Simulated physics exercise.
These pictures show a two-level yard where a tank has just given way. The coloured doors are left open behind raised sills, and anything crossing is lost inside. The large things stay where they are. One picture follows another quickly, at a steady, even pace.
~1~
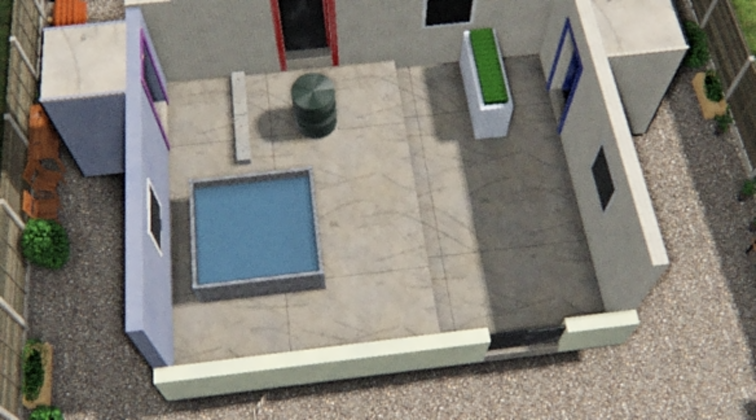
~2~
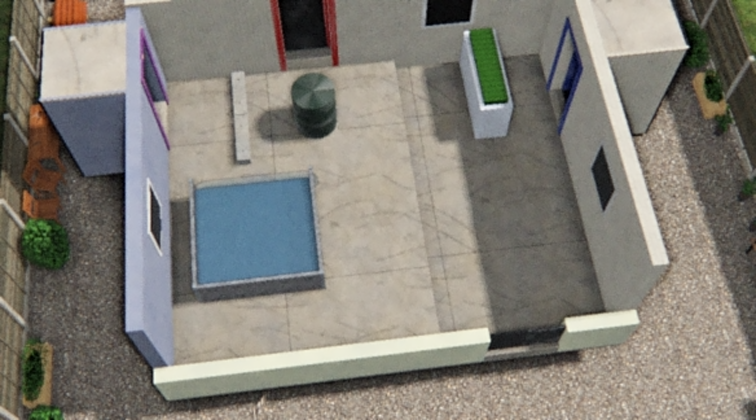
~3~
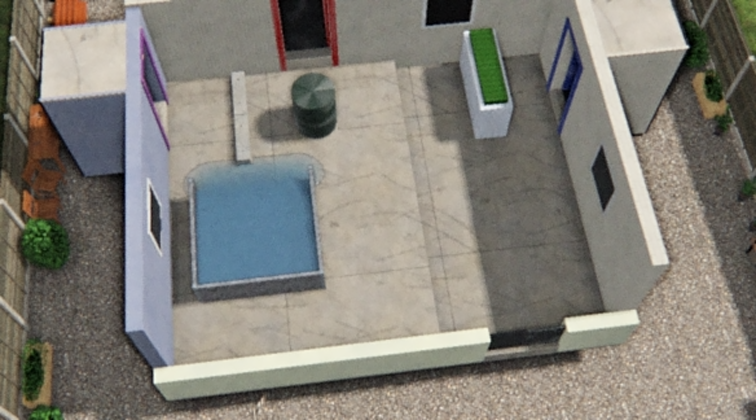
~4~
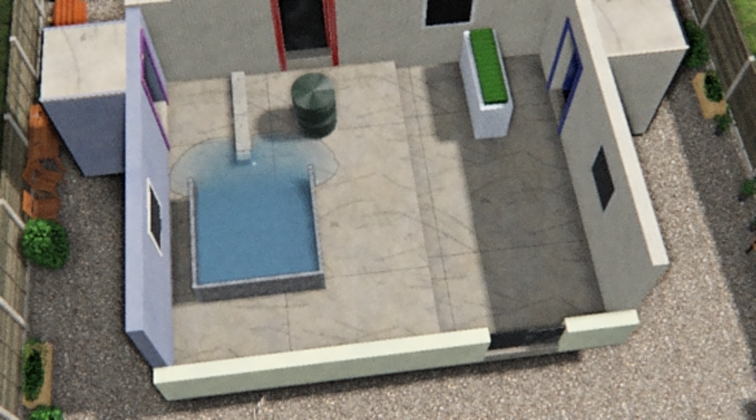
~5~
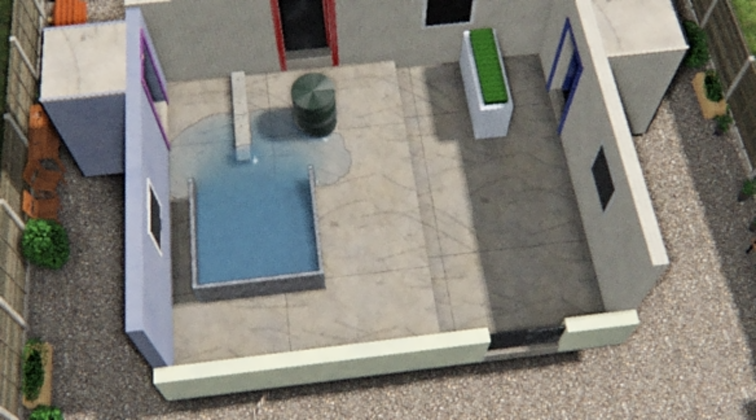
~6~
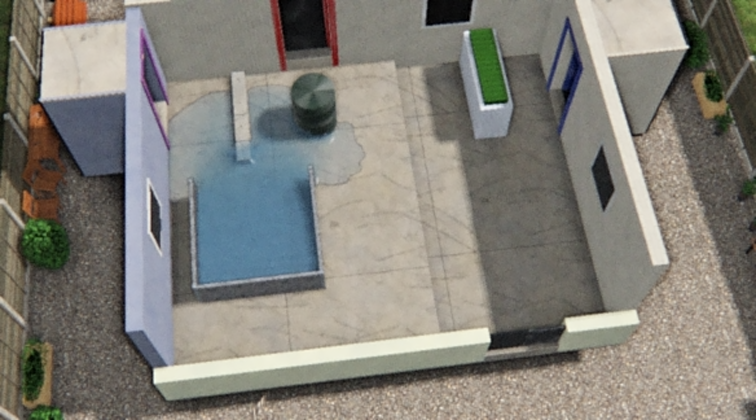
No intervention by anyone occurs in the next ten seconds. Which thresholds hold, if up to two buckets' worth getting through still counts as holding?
The purple door does not hold; the blue door holds; the red door holds.
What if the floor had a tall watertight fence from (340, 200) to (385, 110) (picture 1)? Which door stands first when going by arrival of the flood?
Looking at it, it's the purple one here.
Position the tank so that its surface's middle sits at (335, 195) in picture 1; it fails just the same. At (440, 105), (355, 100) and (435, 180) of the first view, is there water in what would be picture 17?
I'd say swamped for the first, swamped for the second and still dry for the third.
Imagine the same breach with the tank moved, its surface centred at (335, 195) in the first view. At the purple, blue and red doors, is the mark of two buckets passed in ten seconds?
As I read it, the purple door remains beneath it, the blue door remains beneath it and the red door remains beneath it.
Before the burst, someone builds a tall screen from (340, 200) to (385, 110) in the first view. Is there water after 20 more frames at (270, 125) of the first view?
Result at that point: Inundated.
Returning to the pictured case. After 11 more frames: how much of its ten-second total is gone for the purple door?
I make it 5 per cent.
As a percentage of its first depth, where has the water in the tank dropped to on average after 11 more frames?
Estimate: Around 34 %.
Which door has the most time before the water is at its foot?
From what the pictures show, it's the blue door.
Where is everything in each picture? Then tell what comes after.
The first frame shows still water in the open tank at (255, 228).
In the second frame, water pours out on the open tank's far side and has run to a hidden place.
In the third frame, water pours out on the open tank's far side and has run to (190, 179).
In the fourth frame, water pours out on the open tank's far side and has run to (321, 146).
In the fifth frame, water pours out on the open tank's far side and has run to (188, 132).
In the sixth frame, the front is at (218, 95), out from the gap on the open tank's far side.
A moment on, water covers 20 % of the floor; the purple door wet at the sill, nothing in, the blue door not reached, the red door wet at the sill, nothing in.
Next, water covers 35 % of the floor; the purple door under two buckets in, the blue door not reached, the red door wet at the sill, nothing in.
Then, water covers 45 % of the floor; the purple door over two buckets in, the blue door not reached, the red door wet at the sill, nothing in.
Later, water covers 70 % of the floor; the purple door over two buckets in, the blue door wet at the sill, nothing in, the red door wet at the sill, nothing in.
In the end, water covers 85 % of the floor; the purple door over two buckets in, the blue door wet at the sill, nothing in, the red door wet at the sill, nothing in.
